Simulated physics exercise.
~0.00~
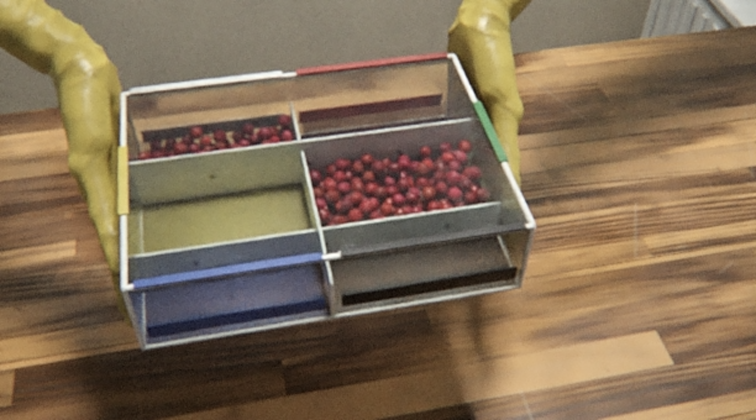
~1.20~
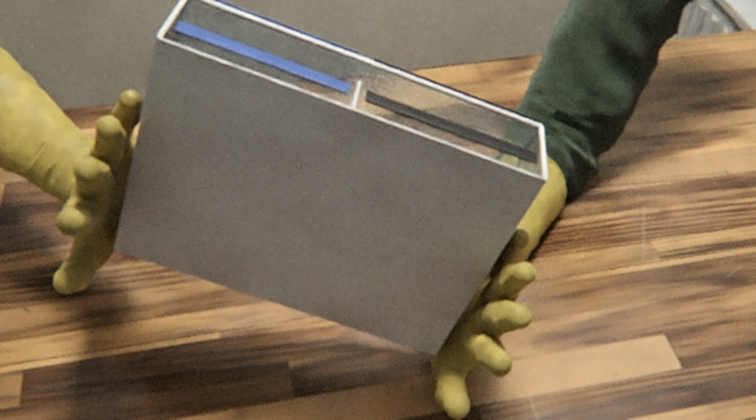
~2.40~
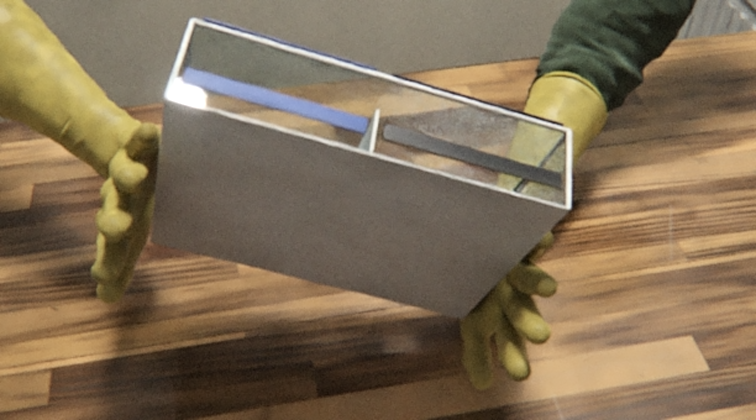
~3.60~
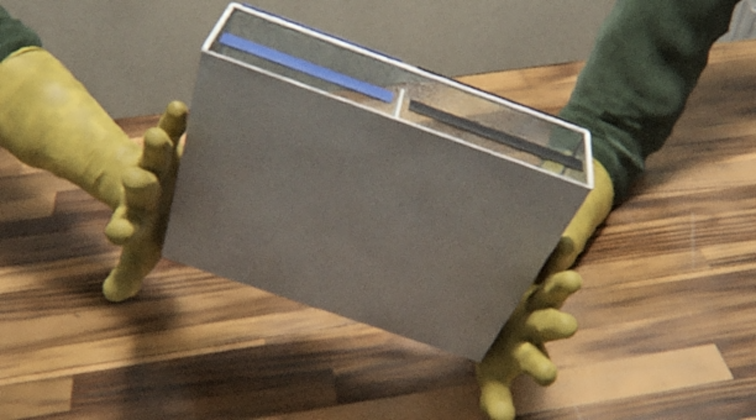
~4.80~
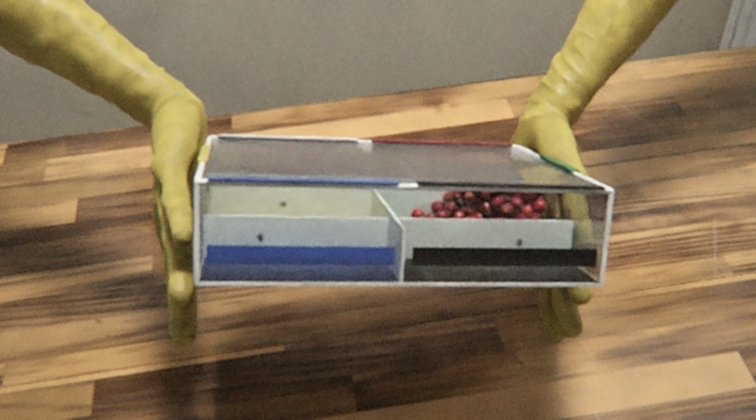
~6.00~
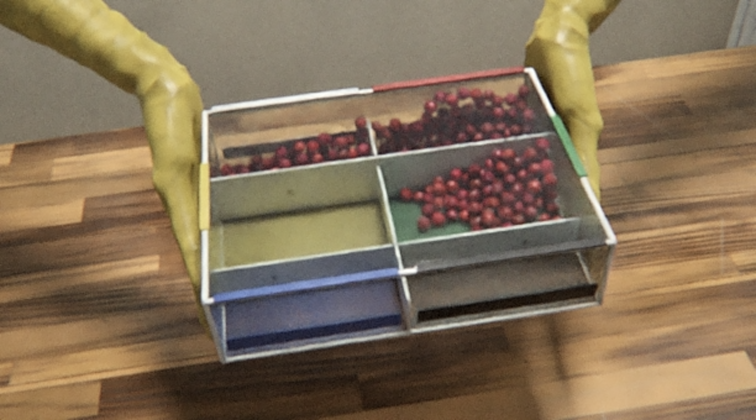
A clear-lidded box divided into compartments, held in two yellow-gloved hands above a striped wooden table, starts with red berries in the green-marked section and the white-marked one. The hands tip it steeply until its plain grey underside faces the viewer and the berries are hidden. It stays steeply tipped, shifting slightly as its angle changes. Then the hands swing it back, revealing berries on the right through the front side. Finally it returns to its opening position, with berries spread among the green, red and white sections, while the yellow, blue and black ones are empty.
